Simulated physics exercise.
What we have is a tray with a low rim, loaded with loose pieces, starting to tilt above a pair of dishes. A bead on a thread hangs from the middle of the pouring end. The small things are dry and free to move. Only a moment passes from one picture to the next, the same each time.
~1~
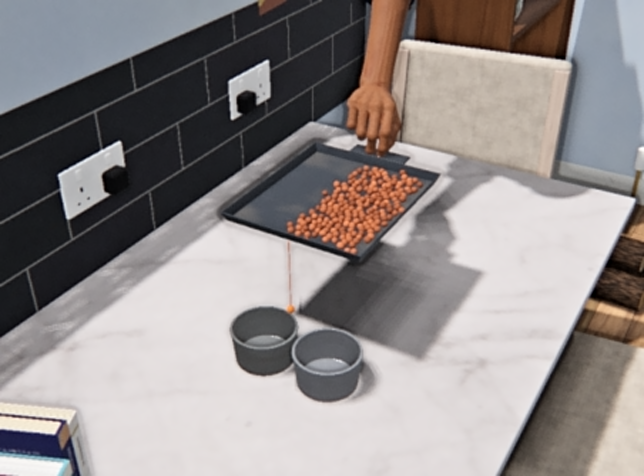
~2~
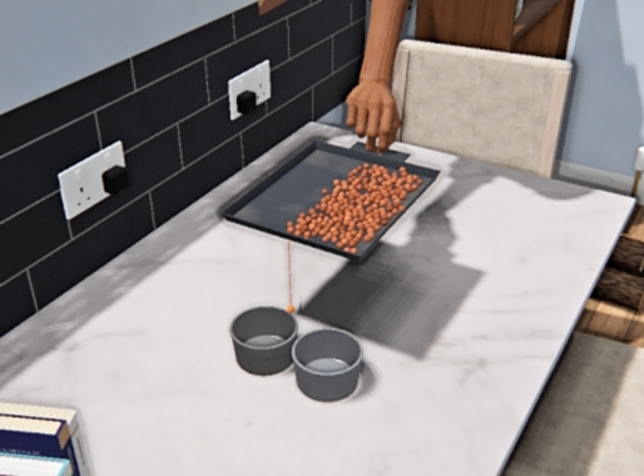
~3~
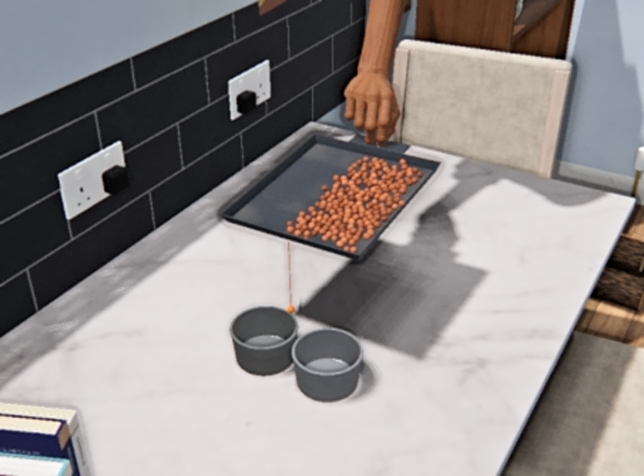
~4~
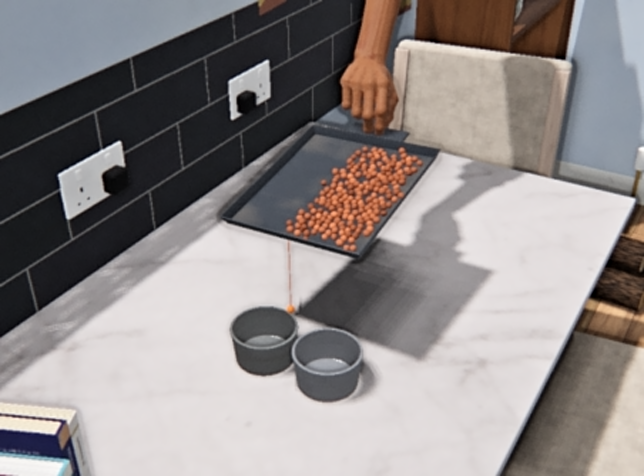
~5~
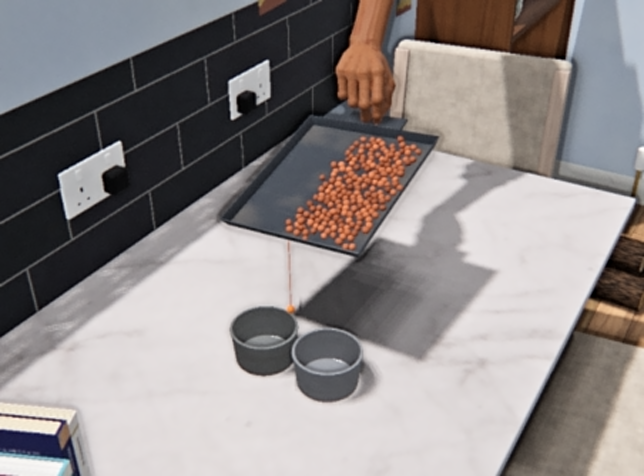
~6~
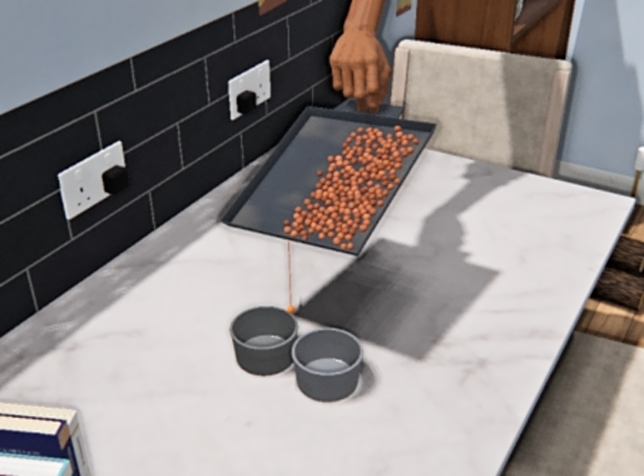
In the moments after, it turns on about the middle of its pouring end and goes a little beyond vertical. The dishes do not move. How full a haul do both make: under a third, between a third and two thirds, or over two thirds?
Together they catch from one third to two thirds.
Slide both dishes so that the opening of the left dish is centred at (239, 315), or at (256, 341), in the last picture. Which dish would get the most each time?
The first try: The dish on the left. The second: The left-hand dish.
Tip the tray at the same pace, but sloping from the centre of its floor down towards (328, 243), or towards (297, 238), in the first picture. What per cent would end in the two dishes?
Near 70 % and 80 %.
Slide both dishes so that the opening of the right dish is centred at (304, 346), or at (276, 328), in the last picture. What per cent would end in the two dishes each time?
Roughly 70 per cent, and 80 per cent.
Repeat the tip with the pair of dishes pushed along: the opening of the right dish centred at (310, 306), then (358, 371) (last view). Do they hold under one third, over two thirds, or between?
One: Under a third. Two: Under a third.
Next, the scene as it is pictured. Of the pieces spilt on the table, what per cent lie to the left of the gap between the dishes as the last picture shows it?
Roughly 100 in a hundred.
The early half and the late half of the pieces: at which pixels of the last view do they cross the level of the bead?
Early half (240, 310), late half (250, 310).
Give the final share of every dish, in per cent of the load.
About: Left dish 40, right dish 0 per cent.
Shortly afterwards, tray tipped steeply; the bulk on the tray; only a few in the left dish; near a quarter in the air.
Next, tray tipped right over; only a few on the tray; a little in the right dish; near a third in the left dish; near half outside both; a little in the air.
Some moments later, tray tipped past a quarter turn; a little in the right dish; near half in the left dish; near half outside both.
In the end, tray tipped past a quarter turn; a little in the right dish; near half in the left dish; near half outside both.
